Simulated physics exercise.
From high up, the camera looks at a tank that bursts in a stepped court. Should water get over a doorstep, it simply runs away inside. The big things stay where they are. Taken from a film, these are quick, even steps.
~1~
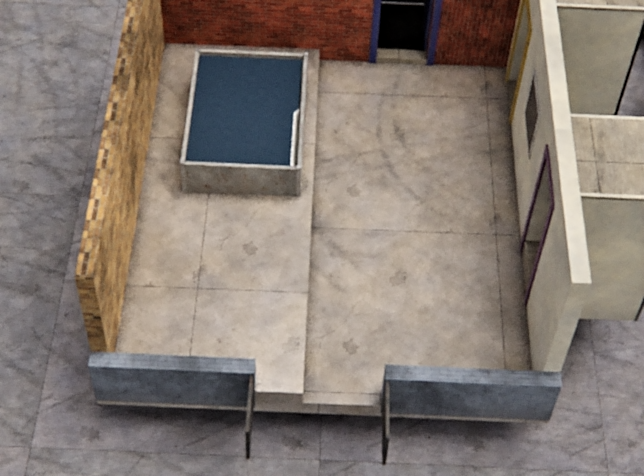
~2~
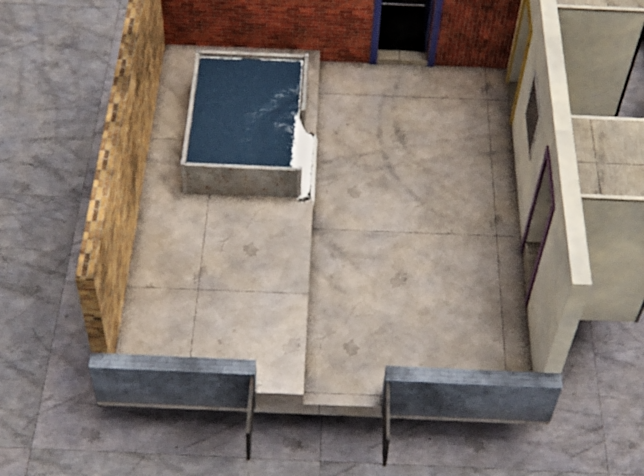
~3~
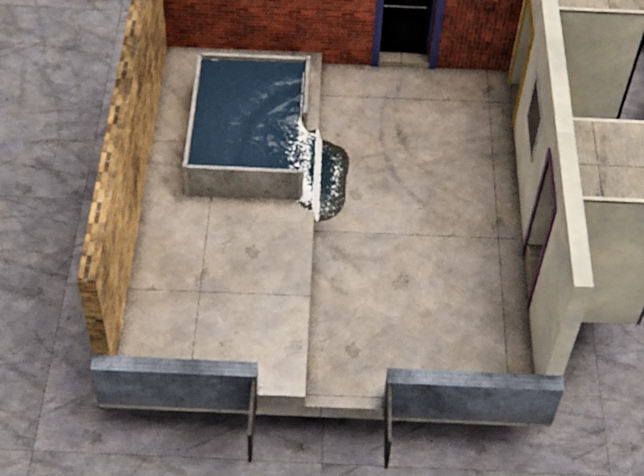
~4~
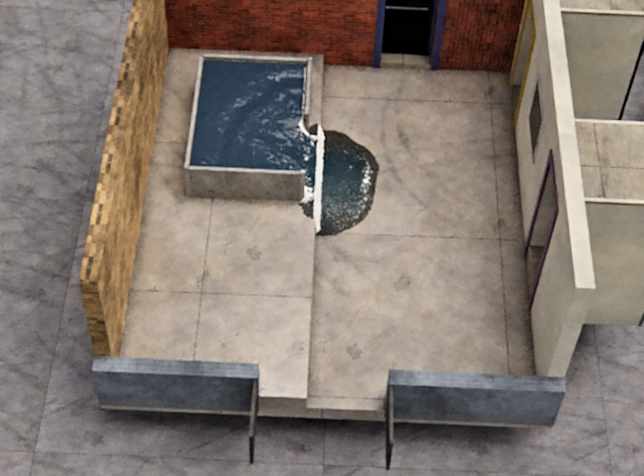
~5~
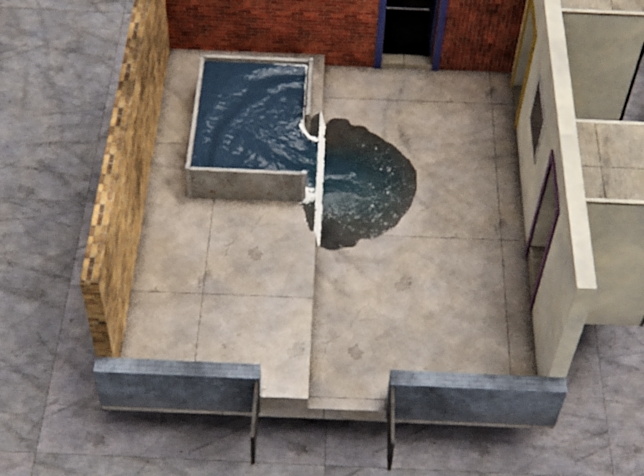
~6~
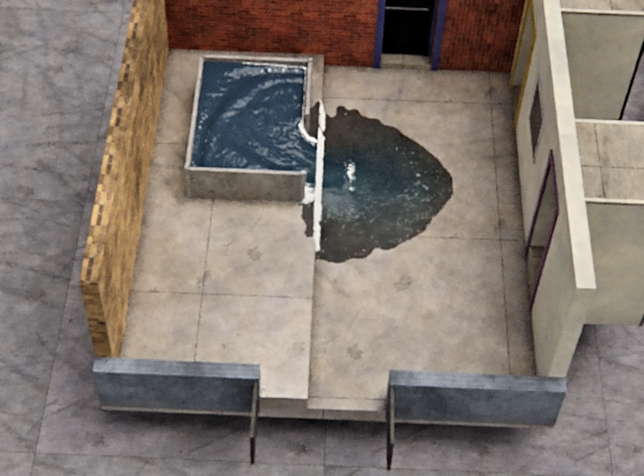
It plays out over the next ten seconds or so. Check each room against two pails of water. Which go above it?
The purple door stays at or below; the blue door stays at or below; the yellow door goes above.
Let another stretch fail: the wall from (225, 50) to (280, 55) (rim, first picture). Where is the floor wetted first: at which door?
First to be reached: The blue door.
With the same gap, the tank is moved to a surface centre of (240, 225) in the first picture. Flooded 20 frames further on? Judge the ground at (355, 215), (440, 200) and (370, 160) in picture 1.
Result: Spared; inundated; spared.
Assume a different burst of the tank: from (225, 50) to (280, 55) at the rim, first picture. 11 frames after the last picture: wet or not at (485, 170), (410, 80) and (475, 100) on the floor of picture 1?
Respectively: Parched, drenched and drenched.
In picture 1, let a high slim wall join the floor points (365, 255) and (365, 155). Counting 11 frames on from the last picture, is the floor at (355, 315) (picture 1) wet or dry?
Swamped.
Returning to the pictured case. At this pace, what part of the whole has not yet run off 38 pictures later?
My reading is around 96 percent.
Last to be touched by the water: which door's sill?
Answer: The door marked blue.
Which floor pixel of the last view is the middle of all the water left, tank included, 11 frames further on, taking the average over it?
I'd say near (329, 176).
A moment on, water covers 30 % of the floor; the purple door not reached, the blue door not reached, the yellow door not reached.
Next, water covers 40 % of the floor; the purple door wet at the sill, nothing in, the blue door not reached, the yellow door under two buckets in.
Then, water covers 45 % of the floor; the purple door wet at the sill, nothing in, the blue door wet at the sill, nothing in, the yellow door over two buckets in.
Later, water covers 60 % of the floor; the purple door wet at the sill, nothing in, the blue door wet at the sill, nothing in, the yellow door over two buckets in.
In the end, water covers 60 % of the floor; the purple door wet at the sill, nothing in, the blue door wet at the sill, nothing in, the yellow door far over two buckets in.
